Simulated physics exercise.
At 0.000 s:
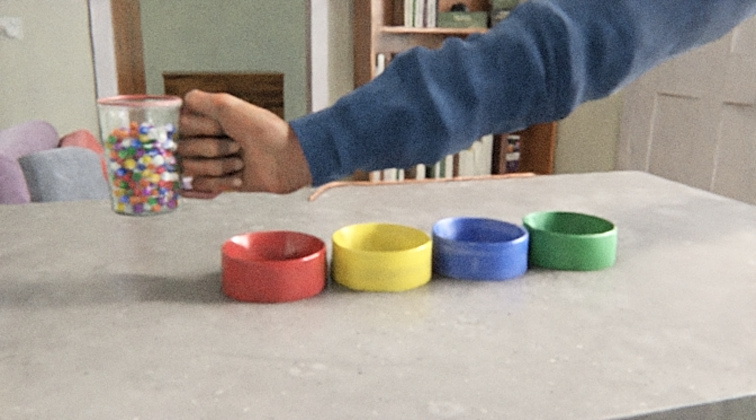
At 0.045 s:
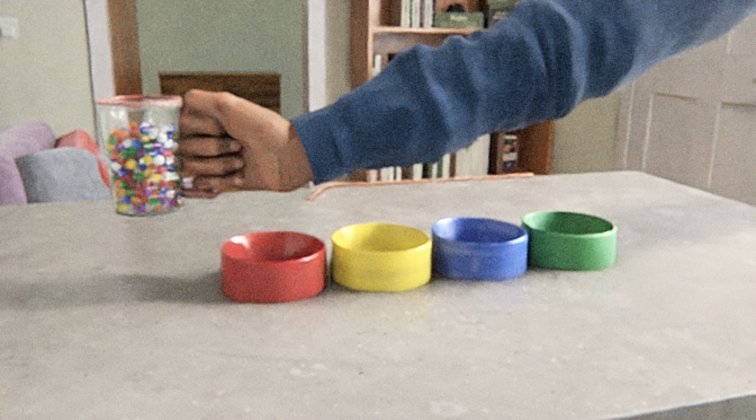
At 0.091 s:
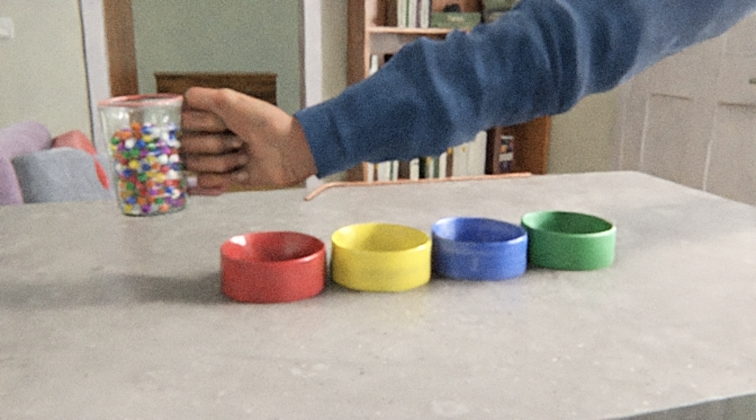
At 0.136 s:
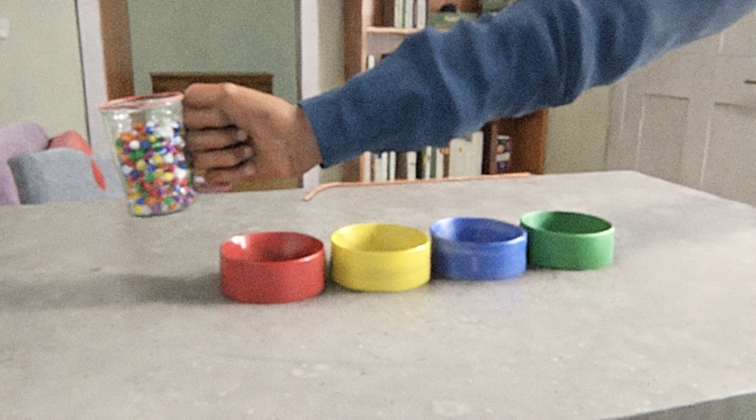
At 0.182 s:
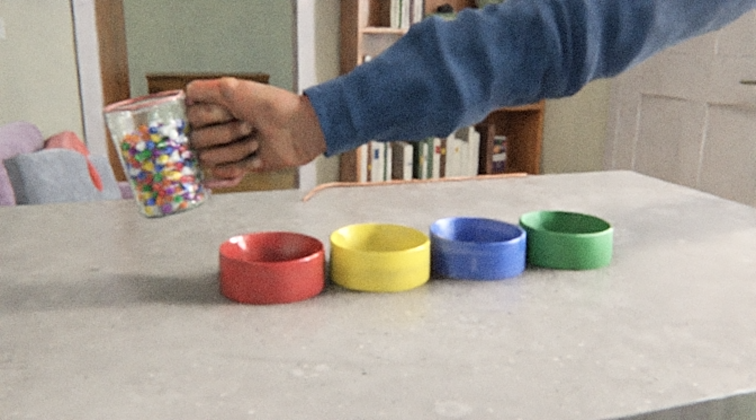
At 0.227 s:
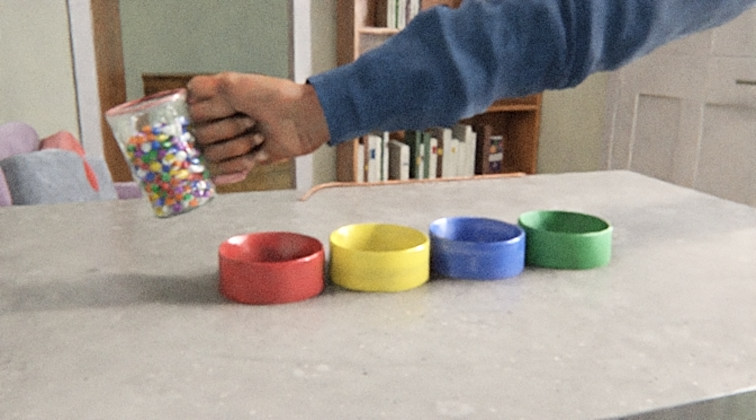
On a grey tabletop with red, yellow, blue and green dishes in a row, a hand in a blue sleeve holds a clear cup of multicoloured beads at the left, then moves it slightly right while gradually tilting it.
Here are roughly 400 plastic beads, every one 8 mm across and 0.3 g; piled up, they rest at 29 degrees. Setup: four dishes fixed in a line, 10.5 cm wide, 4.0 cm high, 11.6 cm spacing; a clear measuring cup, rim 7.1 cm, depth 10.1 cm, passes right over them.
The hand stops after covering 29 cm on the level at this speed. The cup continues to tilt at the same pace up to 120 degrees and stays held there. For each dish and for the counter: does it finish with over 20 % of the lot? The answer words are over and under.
Red: Over. Blue: Under. Green: Under. Yellow: Under. Counter: Under.
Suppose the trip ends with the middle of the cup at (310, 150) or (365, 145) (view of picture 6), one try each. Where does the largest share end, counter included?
Red, then red.
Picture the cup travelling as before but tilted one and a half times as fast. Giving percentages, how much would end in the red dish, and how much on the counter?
In that case red 40; counter 60.
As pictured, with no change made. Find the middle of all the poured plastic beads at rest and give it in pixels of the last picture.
(271, 264) or so.
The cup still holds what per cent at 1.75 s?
Roughly 0 per cent.
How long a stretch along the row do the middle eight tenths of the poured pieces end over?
6 centimetres.
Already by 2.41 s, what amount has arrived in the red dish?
About 100 percent up to now.
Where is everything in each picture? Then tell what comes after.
Cup at (144, 155), tilt 0 degrees, lip at (99, 101), moved 0.0 cm; middle of the pieces at (144, 163); red dish at (274, 246); yellow dish at (381, 238); blue dish at (479, 230); green dish at (569, 223), in the first frame.
Cup at (145, 155), tilt 1 degrees, lip at (98, 102), moved 0.1 cm; middle of the pieces at (145, 163), in the second frame.
Cup at (148, 155), tilt 3 degrees, lip at (99, 104), moved 0.5 cm; middle of the pieces at (148, 163), in the third frame.
Cup at (154, 155), tilt 8 degrees, lip at (101, 107), moved 1.0 cm; middle of the pieces at (155, 163), in the fourth frame.
Cup at (160, 155), tilt 12 degrees, lip at (104, 111), moved 1.7 cm; middle of the pieces at (161, 163), in the fifth frame.
Cup at (166, 155), tilt 17 degrees, lip at (107, 115), moved 2.3 cm; middle of the pieces at (168, 162); red dish at (272, 247); yellow dish at (379, 238); blue dish at (476, 230); green dish at (564, 222). Its pace works out near 100 degrees a second; the hand travels 14 cm a second, in the sixth frame.
After 1.14 s, tilt 108 degrees; cup holds 90 %, red 5 %.
After 1.75 s, tilt 120 degrees; cup holds 0 %, red 100 %.
After 2.41 s, tilt 120 degrees; cup holds 0 %, red 100 %.
At rest (2.7 s), red 100 %, blue 0 %, green 0 %, yellow 0 %, counter 0 %.
